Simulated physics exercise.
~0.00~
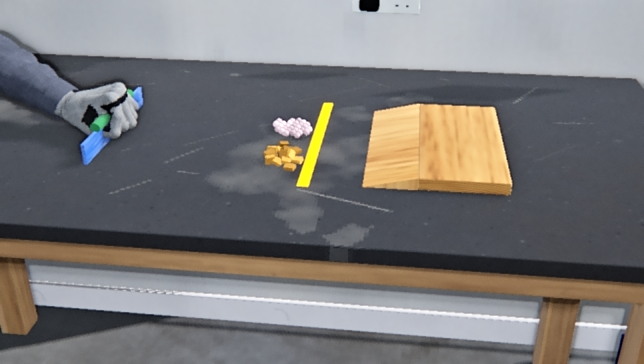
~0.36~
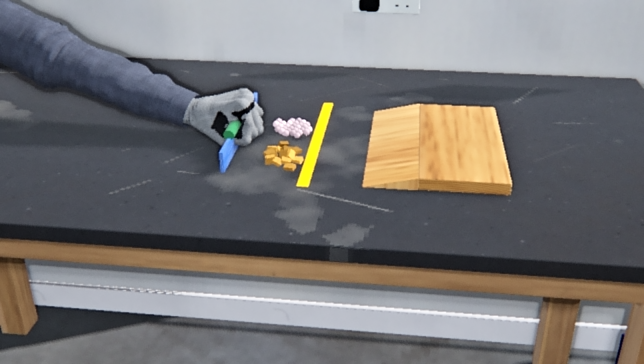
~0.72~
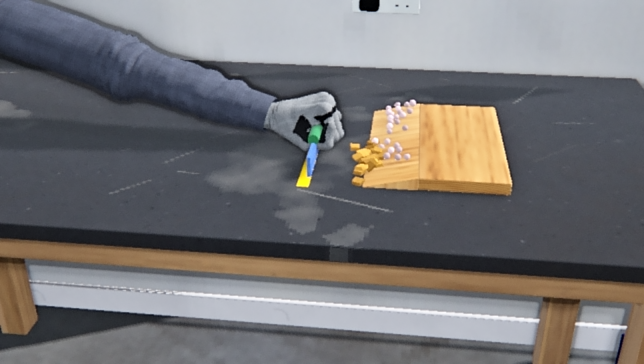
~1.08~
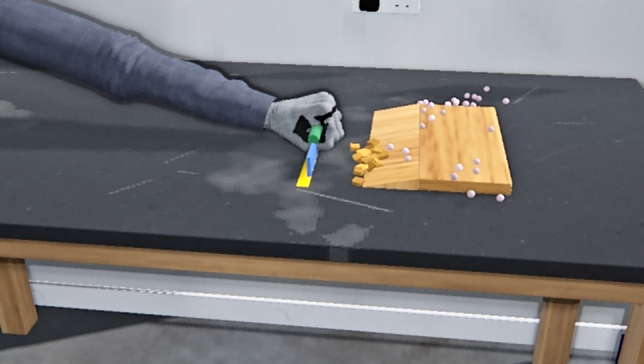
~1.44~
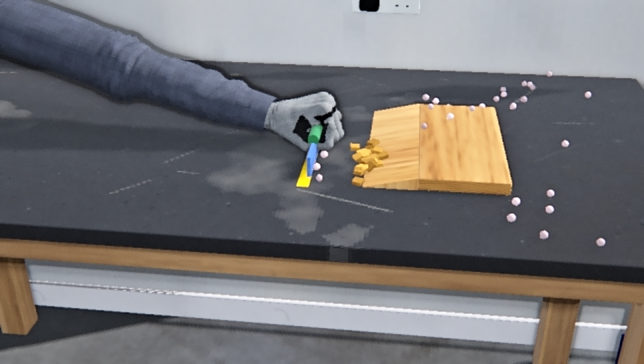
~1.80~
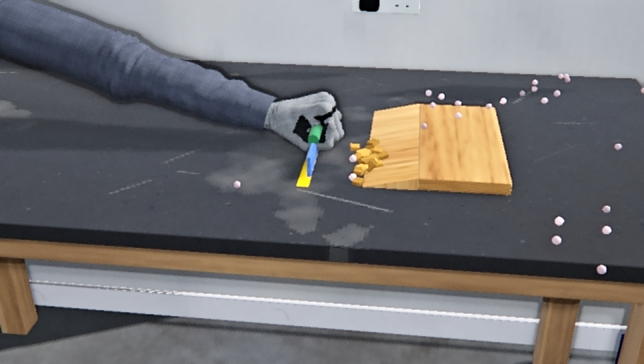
A dark, scuffed workbench with wooden legs stands before a pale wall, seen from the front and slightly above. A grey-gloved hand at the left holds a scraper with a green handle and blue blade, while a pink pile and a golden pile sit left of a yellow tape strip and a wooden ramp. The hand sweeps right, pushes both piles over the tape and stops there. The golden pieces bunch at the ramp's low edge and stay, some resting on it. The pink balls roll up and over, scattering across the bench, with a few straying back left.
